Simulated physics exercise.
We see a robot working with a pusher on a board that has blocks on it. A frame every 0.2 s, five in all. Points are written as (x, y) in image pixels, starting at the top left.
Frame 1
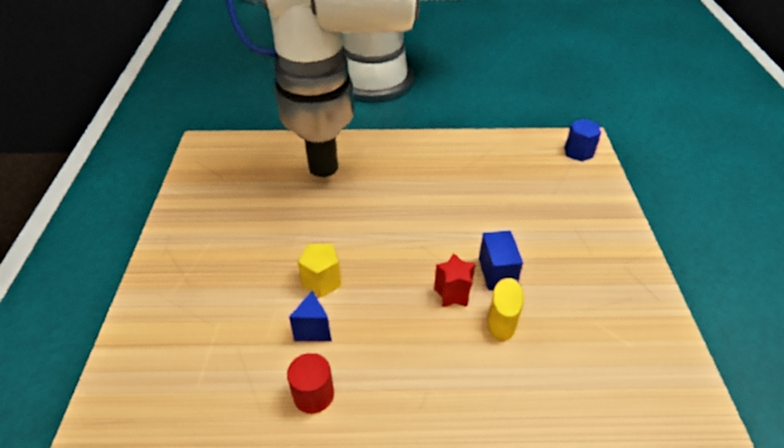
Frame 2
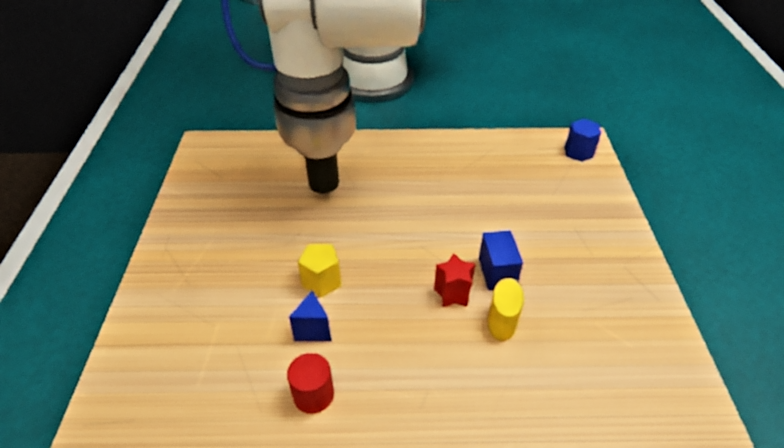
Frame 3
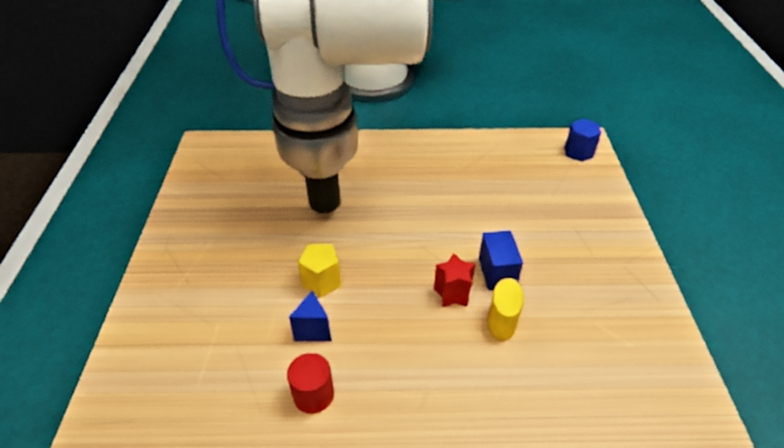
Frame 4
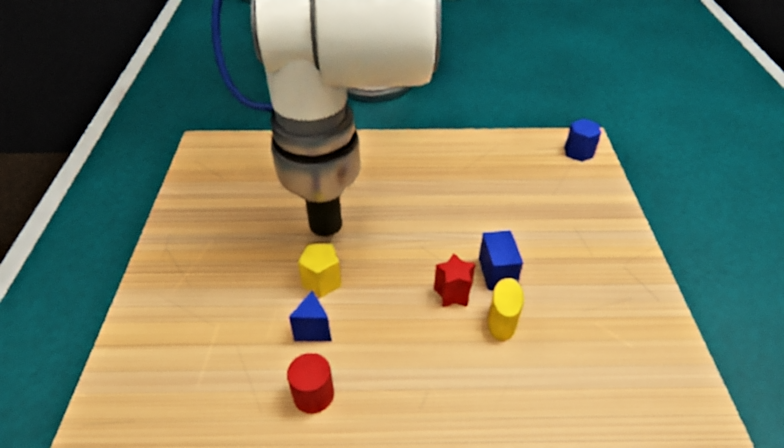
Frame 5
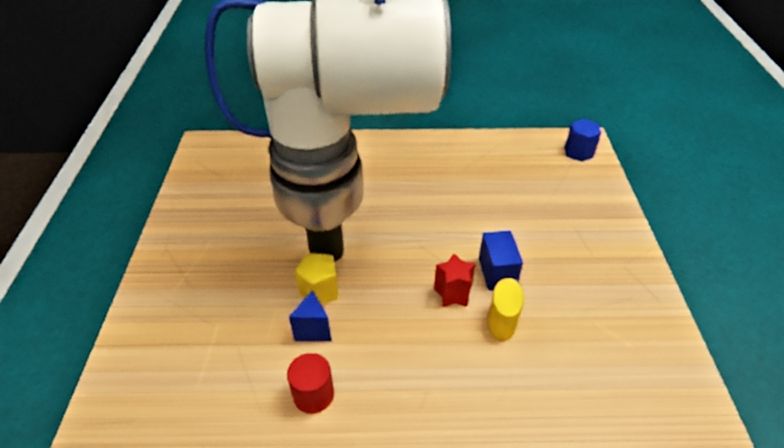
On a light wooden board set on a green surface, the view looks down at an angle from a camera that stays still. A yellow pentagon, a blue triangle and a red cylinder sit left of centre, with a red star, a blue block and a yellow piece to the right and a blue piece at the far right corner. A robot arm moves its black tip toward the viewer and nudges the pentagon slightly toward the triangle.
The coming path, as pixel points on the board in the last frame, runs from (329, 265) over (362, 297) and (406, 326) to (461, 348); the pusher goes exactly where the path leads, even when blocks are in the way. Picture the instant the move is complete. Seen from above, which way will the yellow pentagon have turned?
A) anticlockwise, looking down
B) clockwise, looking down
The answer is B.
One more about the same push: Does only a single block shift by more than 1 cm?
Answer: Yes.
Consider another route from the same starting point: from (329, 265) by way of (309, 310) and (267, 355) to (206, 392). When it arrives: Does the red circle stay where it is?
Answer: No.
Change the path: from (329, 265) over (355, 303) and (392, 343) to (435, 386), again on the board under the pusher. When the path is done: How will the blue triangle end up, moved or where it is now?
Here's my answer: The blue triangle gets displaced.
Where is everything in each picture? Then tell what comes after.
The first picture shows pusher's lower end (324, 168); blue triangle (310, 307); yellow pentagon (319, 256); yellow oval block (509, 296).
The second picture shows pusher (324, 184); blocks still.
The third picture shows pusher (325, 203); blocks still.
The fourth picture shows pusher (326, 225); blocks still.
The fifth picture shows pusher (327, 252); blue triangle (310, 307); yellow pentagon (316, 266); yellow oval block (509, 296).
On the path given first. One third of the way, pusher (362, 284); blue triangle (307, 312); yellow pentagon (318, 281), turned 45° clockwise.
Two thirds of the way, pusher (407, 313); blue triangle (307, 312); yellow pentagon (318, 281), turned 45° clockwise.
At the end, pusher (463, 336); blue triangle (307, 312); yellow pentagon (318, 281), turned 45° clockwise; yellow oval block still.
